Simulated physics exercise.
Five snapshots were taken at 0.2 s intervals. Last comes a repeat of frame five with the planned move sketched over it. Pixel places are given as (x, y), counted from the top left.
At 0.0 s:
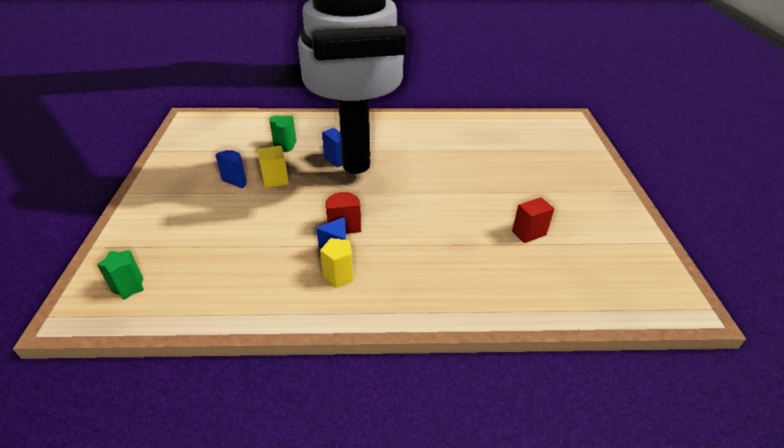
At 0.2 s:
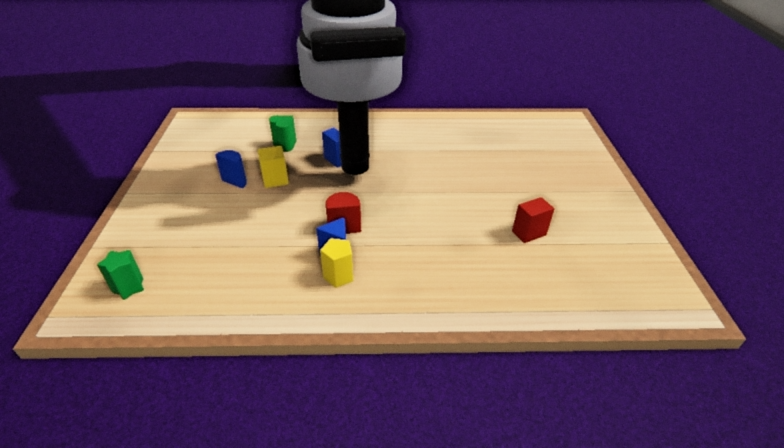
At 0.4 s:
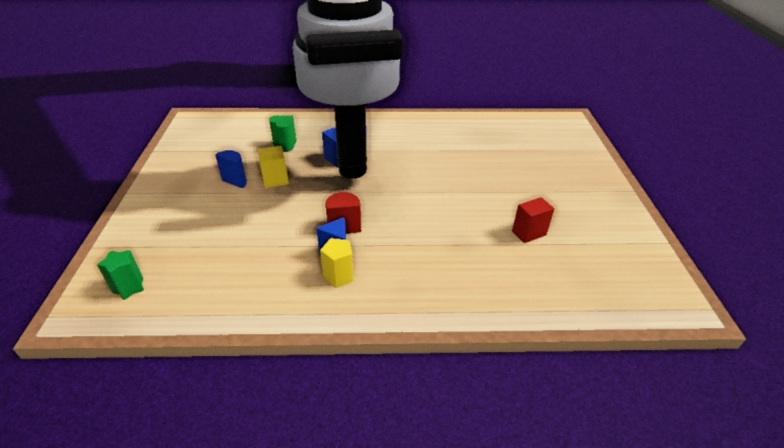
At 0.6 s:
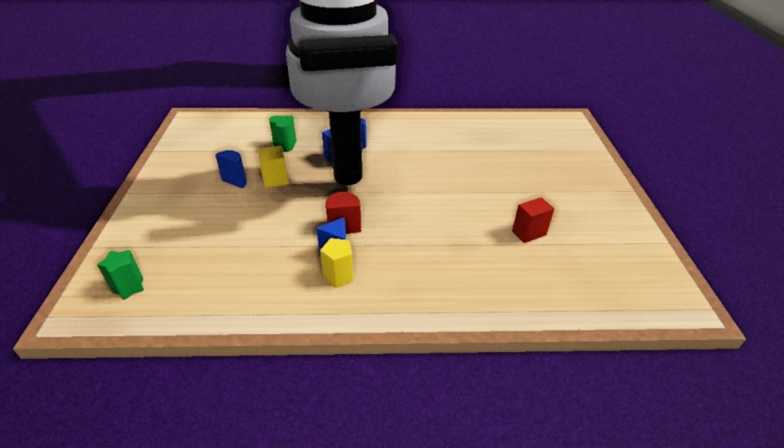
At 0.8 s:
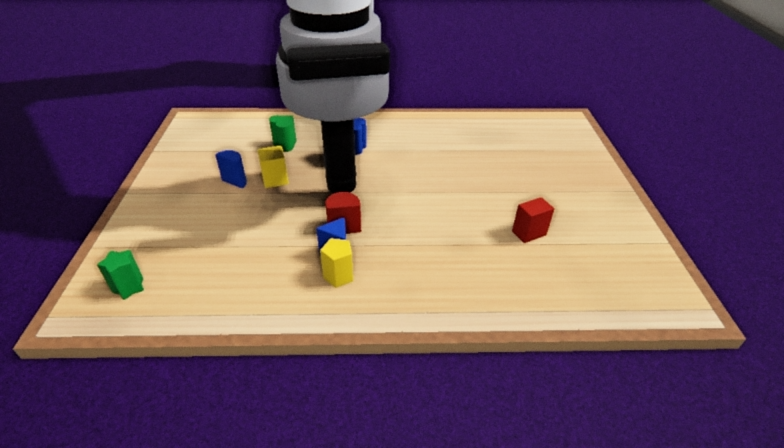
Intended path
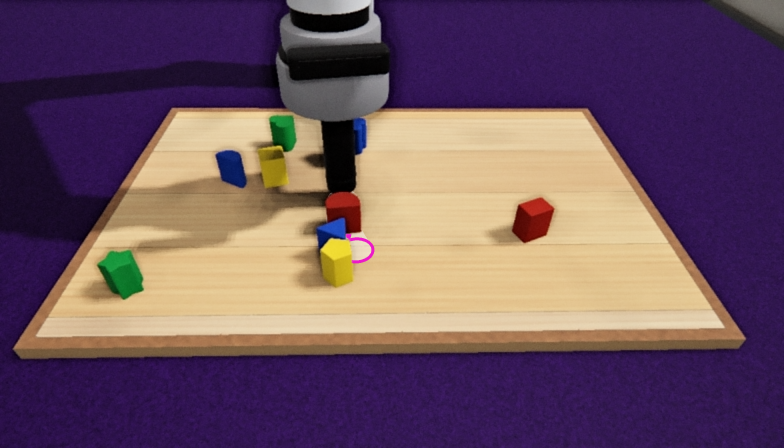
In the video, a robotic arm with a black tool hovers over a wooden board scattered with red, blue, green and yellow blocks, then moves slightly toward the viewer and left, nearing a red block while the blocks stay still.
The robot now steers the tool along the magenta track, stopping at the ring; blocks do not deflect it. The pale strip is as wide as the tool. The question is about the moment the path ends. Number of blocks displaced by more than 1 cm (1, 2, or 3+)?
The push moves three or more blocks more than 1 cm.
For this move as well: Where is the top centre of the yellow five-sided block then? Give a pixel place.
I expect it at (325, 276).
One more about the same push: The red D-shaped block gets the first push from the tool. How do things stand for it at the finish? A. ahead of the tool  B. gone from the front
Choice A: Ahead of the tool.
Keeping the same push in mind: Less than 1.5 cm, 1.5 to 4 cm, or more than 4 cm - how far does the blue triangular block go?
Over 4 cm.
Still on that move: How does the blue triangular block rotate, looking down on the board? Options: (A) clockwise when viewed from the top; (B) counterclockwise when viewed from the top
A.
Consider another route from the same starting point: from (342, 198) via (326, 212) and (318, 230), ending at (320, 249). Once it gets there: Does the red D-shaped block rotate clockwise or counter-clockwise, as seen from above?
It makes a counterclockwise turn.
The drawn path runs from (342, 198) through (342, 215) and (346, 232) to (356, 250).
What follows on the original path. Halfway along, tool at (342, 213); blue triangular block at (337, 234); yellow five-sided block at (335, 254), turned 10° clockwise; red D-shaped block at (347, 216).
At the end, tool at (356, 239); blue triangular block at (343, 261), turned 30° clockwise; blue oblong block not moved; yellow five-sided block at (325, 276), turned 50° clockwise; red D-shaped block at (358, 244).
